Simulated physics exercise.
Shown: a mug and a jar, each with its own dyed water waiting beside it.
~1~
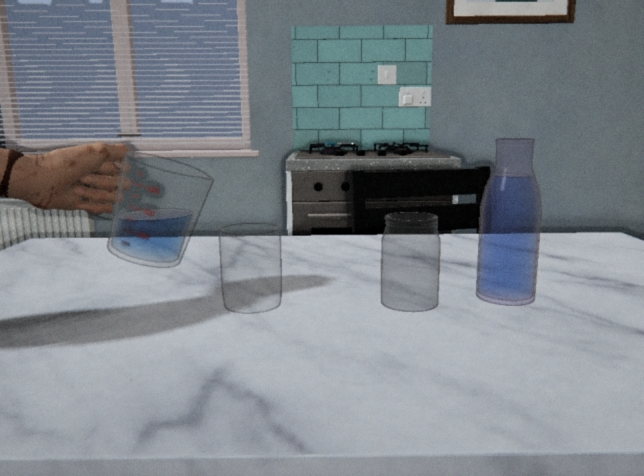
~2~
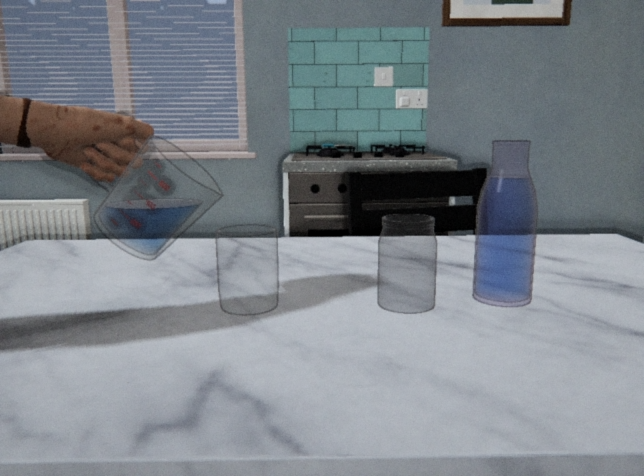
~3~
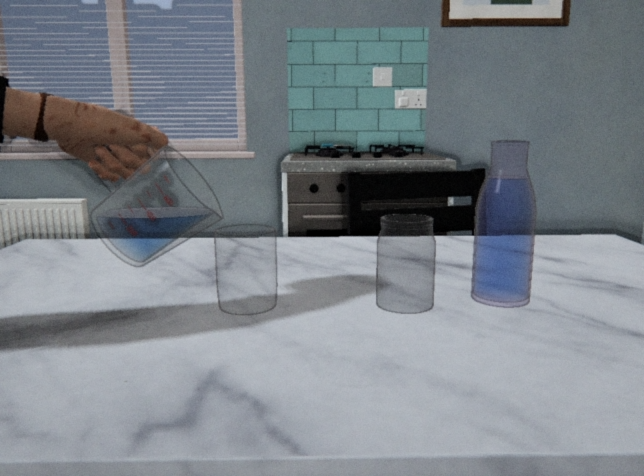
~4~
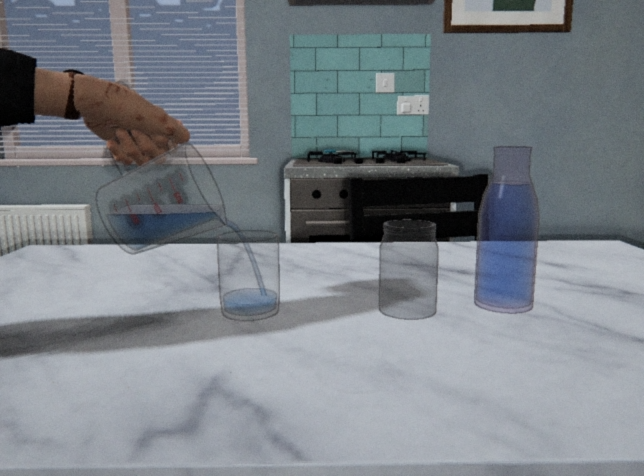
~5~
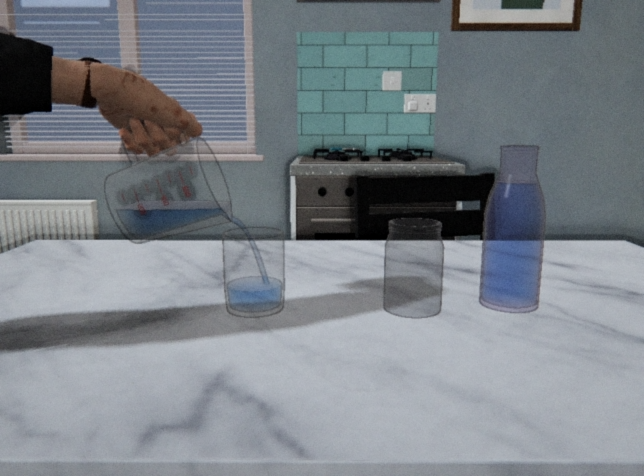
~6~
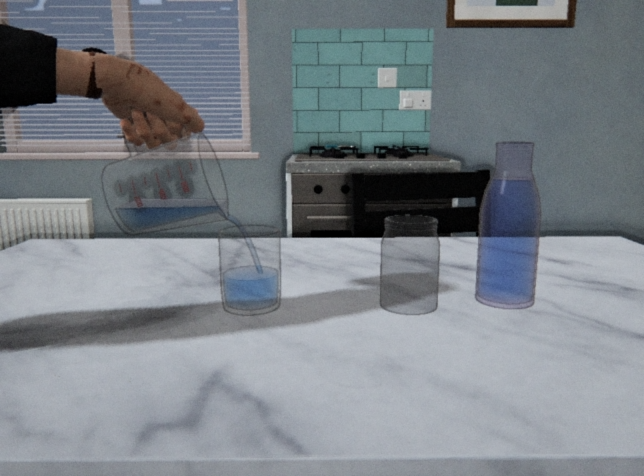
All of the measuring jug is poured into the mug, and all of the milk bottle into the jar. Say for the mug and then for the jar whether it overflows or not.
Mug: No overflow; jar: Overflows.
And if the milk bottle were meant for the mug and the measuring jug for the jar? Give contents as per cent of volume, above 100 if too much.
Roughly 150 per cent, then 80 per cent.
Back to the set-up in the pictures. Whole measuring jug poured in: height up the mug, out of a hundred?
Around 80 in a hundred.
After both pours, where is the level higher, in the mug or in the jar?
It finishes higher in the one on the right.
Next, the mug is about two thirds full.
After that, the mug is about three quarters full.
Finally, the mug is about three quarters full; the jar is full to the brim with a puddle round it.
